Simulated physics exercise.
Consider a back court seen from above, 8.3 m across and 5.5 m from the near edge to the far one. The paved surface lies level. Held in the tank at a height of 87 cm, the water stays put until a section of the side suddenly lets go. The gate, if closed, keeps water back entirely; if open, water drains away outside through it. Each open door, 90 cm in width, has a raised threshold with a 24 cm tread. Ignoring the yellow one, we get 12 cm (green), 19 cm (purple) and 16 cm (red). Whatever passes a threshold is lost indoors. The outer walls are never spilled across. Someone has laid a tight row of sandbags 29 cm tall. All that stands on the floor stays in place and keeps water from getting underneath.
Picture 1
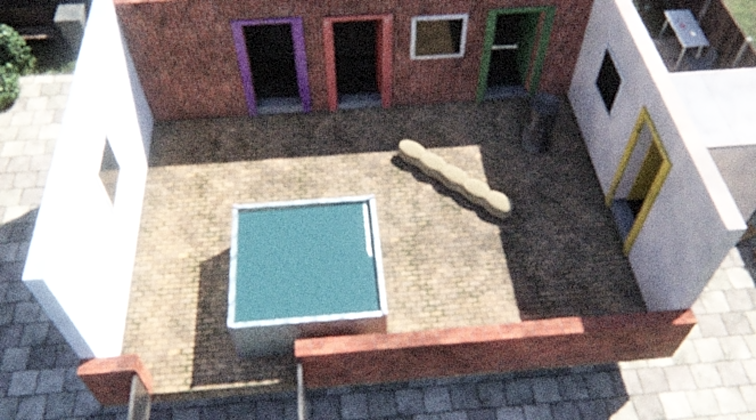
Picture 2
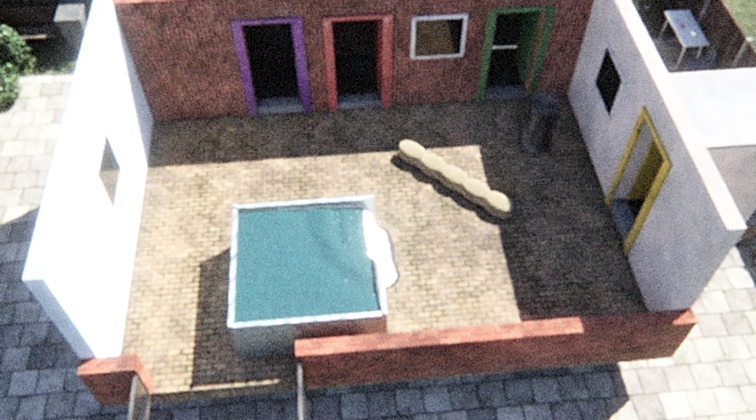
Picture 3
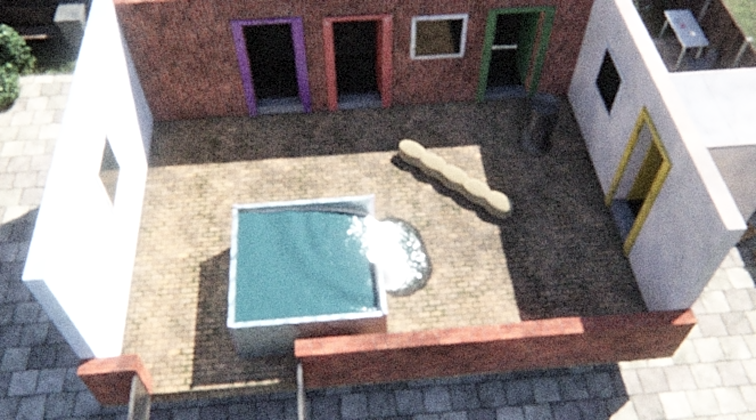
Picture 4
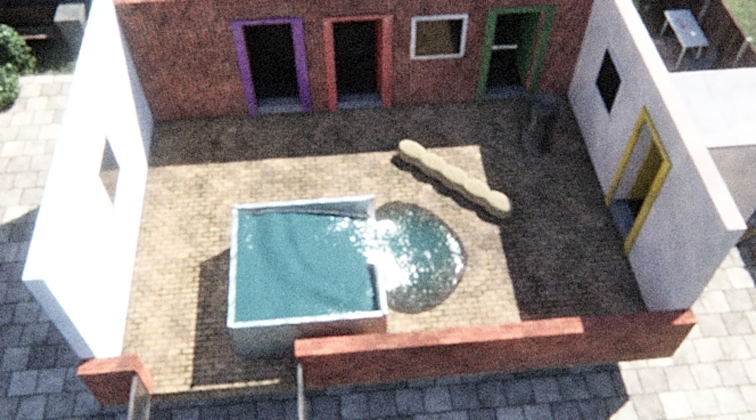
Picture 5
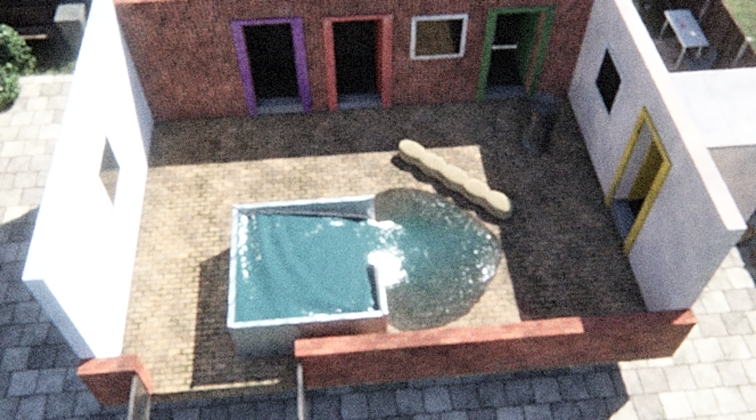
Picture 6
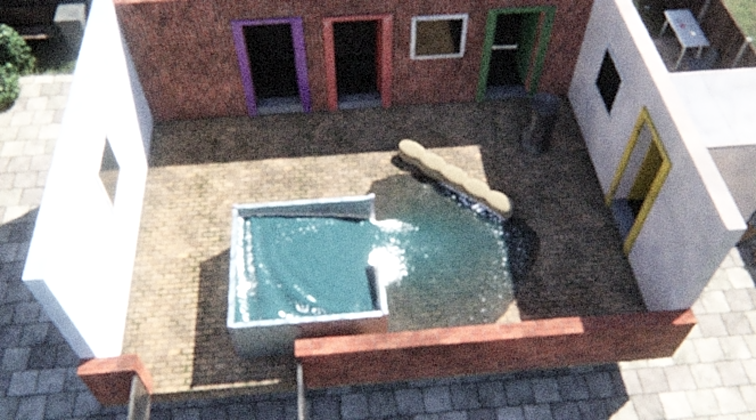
Water poured out through the right side of a square tank in a walled brick courtyard, foaming at first, then spreading in a widening, glittering pool that reached the lumpy tan barrier nearby.
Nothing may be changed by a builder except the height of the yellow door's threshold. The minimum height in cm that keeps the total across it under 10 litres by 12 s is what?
It is close to 29 cm.
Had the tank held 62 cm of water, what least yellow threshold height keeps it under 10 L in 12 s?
I'd say close to 19 cm.
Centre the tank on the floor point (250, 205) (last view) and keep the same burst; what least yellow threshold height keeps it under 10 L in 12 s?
At least roughly 19 cm high.
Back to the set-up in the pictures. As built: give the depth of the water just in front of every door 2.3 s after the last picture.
Depths in cm - green: 0, purple: 4, red: 7, yellow: 26.
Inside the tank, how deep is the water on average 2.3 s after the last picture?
Some 41 cm.
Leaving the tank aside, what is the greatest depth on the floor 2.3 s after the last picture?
About 42 cm.
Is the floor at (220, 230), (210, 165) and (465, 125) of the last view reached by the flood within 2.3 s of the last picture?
Listed order - unwetted, unwetted, soaked through.
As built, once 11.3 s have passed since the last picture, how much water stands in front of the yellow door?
Lab note: Depth approx. 10.0 cm.
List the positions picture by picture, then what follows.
Still water, 87 cm deep, in the tank at (306, 260); the yellow door at (633, 191) is dry, in the first frame.
The front is at (395, 278), 0.3 m from the gap at (373, 249); 0.2 m2 of floor is wet, 87 cm left at the back, in the second frame.
The front is at (427, 272), 0.9 m from the gap at (373, 249); 1.0 m2 of floor is wet, 87 cm left at the back, in the third frame.
The gap is at (373, 250), the front 1.5 m out at (463, 257); the back of the tank holds 87 cm, in the fourth frame.
The front is at (498, 252), 2.1 m from the gap at (373, 250); 4.2 m2 of floor is wet, 82 cm left at the back, in the fifth frame.
Water pours out at (373, 249) and has run 2.8 m, to (535, 243); about 6 cm deep outside, 75 cm at the back; the yellow door at (633, 191), 4.3 m from the gap, is still 1.5 m from the nearest water, in the sixth frame.
Then, 0.7 s after the last picture water covers 30 % of the floor, deepest (48 cm) near (381, 252); 21 cm at the yellow door, 0 litres in over its 24 cm threshold.
Then, 2.3 s after the last picture water covers 50 % of the floor, deepest (42 cm) near (593, 281); 26 cm at the yellow door, 29 litres in over its 24 cm threshold.
Then, 11.3 s after the last picture water covers 95 % of the floor, deepest (14 cm) near (117, 382); 10 cm at the yellow door, 36 litres in over its 24 cm threshold.
At the yellow door as built, the water peaked near 30 cm, 1.5 s after the last picture.
With a threshold of 25.5 cm, 26 litres would have come in within the 12 s; with 34.5 cm, 1 litre. So under 10 litres takes about 29 cm.
